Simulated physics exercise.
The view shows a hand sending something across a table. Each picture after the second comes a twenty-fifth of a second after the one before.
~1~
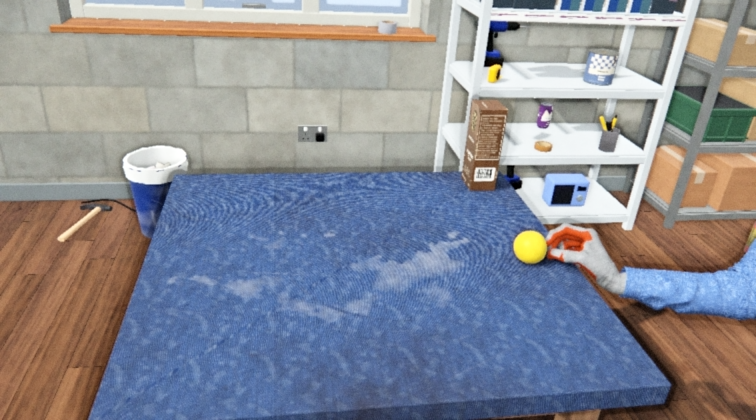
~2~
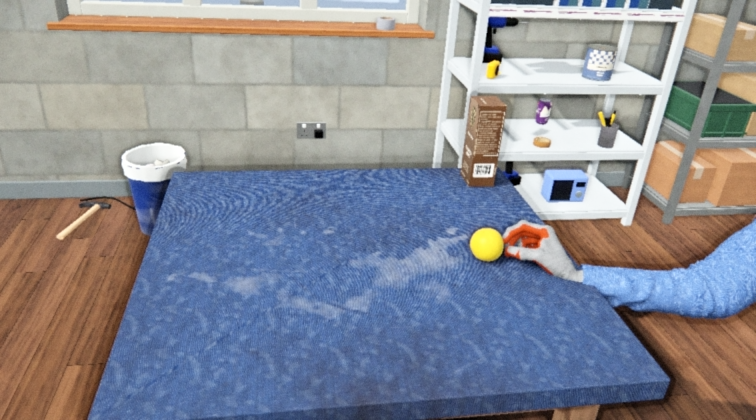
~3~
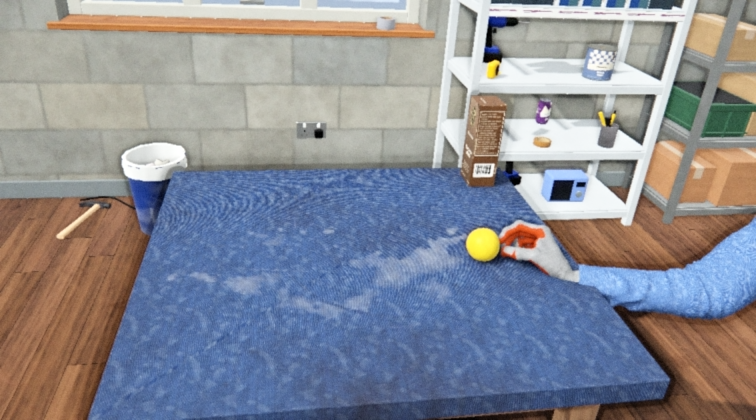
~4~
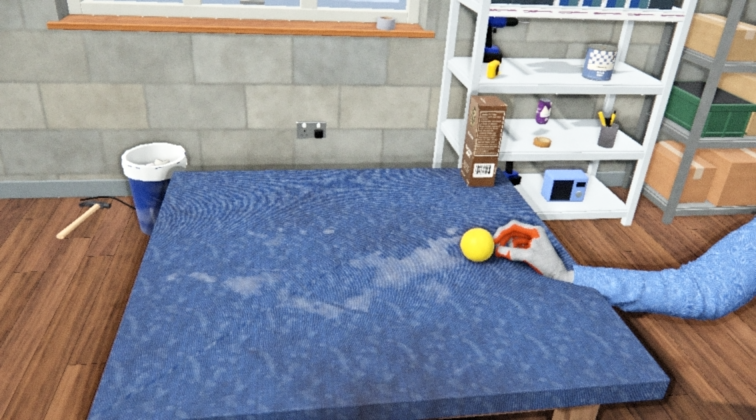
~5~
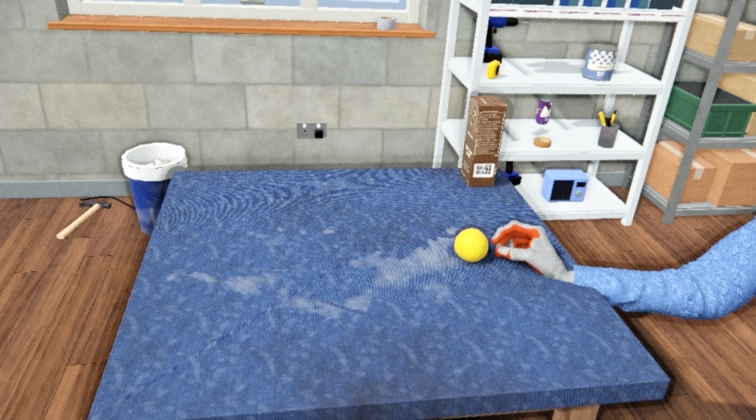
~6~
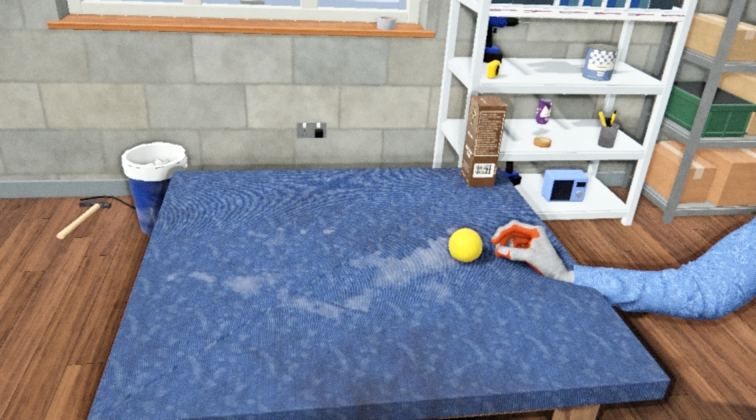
The footage shows a gloved hand moving a round yellow object leftward across a blue-covered table, beginning near the right edge. The hand then slows and stays nearly still while the object shifts slightly farther left, opening a small gap.
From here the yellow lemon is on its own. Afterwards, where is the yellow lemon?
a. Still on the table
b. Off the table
Still on the table.
Then, 0.10 s past the last view, yellow lemon displaced about its own width near (452, 246).
Then, 0.30 s past the last view, yellow lemon displaced about its own width near (429, 247).
Then, 0.60 s past the last view, yellow lemon displaced well along near (408, 248).
Finally, moved from the start, yellow lemon. Final places as the last picture's camera would see them, yellow lemon near (402, 248).
